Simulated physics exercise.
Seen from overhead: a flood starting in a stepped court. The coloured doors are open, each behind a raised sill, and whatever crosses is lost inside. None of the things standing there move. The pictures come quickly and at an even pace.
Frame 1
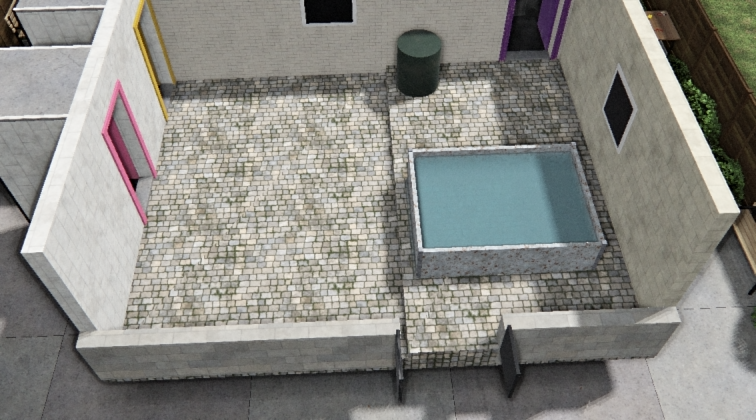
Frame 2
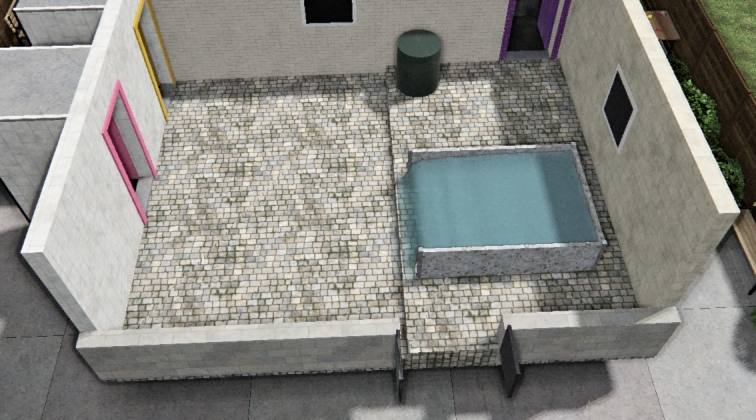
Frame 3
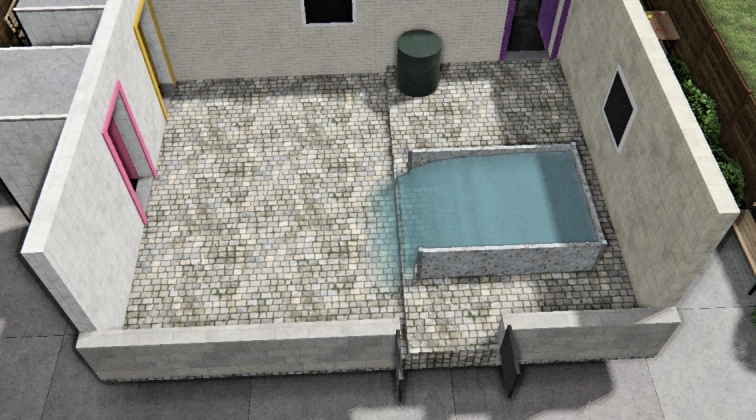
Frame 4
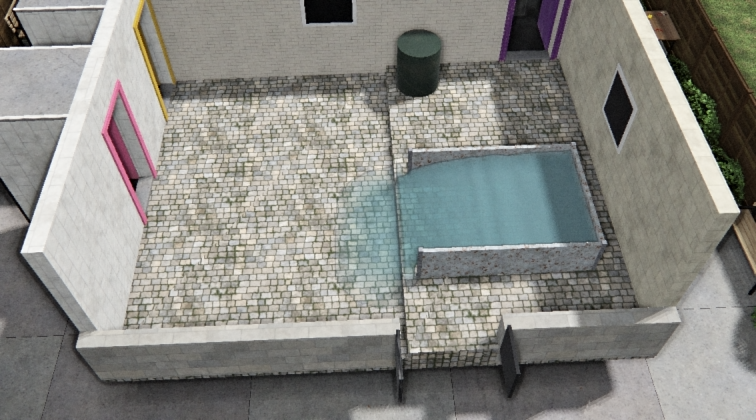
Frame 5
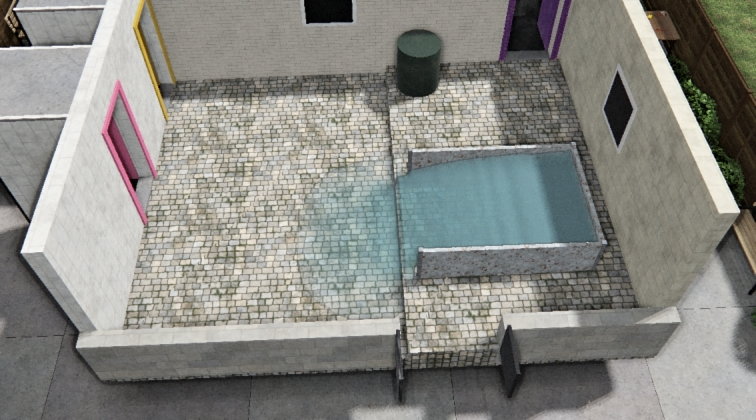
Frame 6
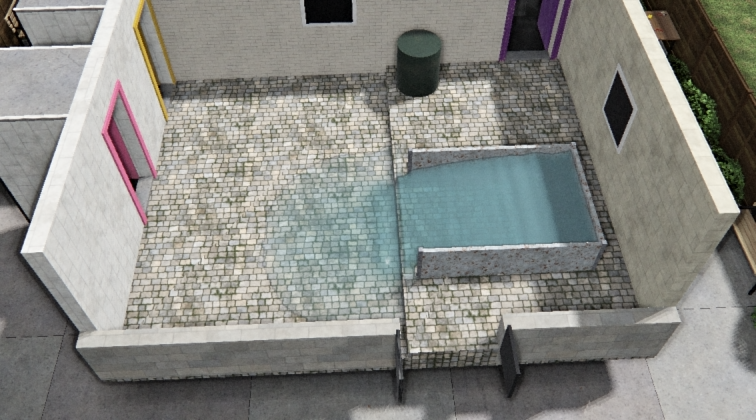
At first, still water fills a raised rectangular tank on the right side of a walled, stone-paved courtyard. Then the tank's left side is open, and water pours out onto the paving. The shallow sheet spreads leftward in a widening, rounded patch, while the level in the tank lowers slightly.
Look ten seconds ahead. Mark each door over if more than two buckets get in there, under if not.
Yellow door: Over, purple door: Under, pink door: Over.
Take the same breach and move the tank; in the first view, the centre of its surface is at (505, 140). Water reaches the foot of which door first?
Pink door.
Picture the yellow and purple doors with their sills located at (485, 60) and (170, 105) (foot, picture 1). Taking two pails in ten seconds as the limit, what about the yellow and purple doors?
Lab note - yellow: Under the limit; purple: Over the limit.
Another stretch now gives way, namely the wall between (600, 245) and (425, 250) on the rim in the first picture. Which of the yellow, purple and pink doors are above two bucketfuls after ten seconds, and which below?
Well, the yellow door comes up short, the purple door overshoots, and the pink door comes up short.
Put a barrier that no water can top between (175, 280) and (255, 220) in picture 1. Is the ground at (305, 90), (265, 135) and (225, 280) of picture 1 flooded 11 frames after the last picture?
Spared, submerged, then submerged.
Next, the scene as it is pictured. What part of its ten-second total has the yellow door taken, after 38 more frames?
I'd put it at about 40 per cent.
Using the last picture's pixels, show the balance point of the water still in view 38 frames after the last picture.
Around pixel (276, 207) of the last picture.
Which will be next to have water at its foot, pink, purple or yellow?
It would be the pink one.
A moment on, water covers 40 % of the floor; the yellow door not reached, the purple door not reached, the pink door not reached.
Next, water covers 50 % of the floor; the yellow door not reached, the purple door not reached, the pink door over two buckets in.
Then, water covers 50 % of the floor; the yellow door under two buckets in, the purple door not reached, the pink door far over two buckets in.
Later, water covers 60 % of the floor; the yellow door far over two buckets in, the purple door not reached, the pink door far over two buckets in.
In the end, water covers 65 % of the floor; the yellow door far over two buckets in, the purple door not reached, the pink door far over two buckets in.
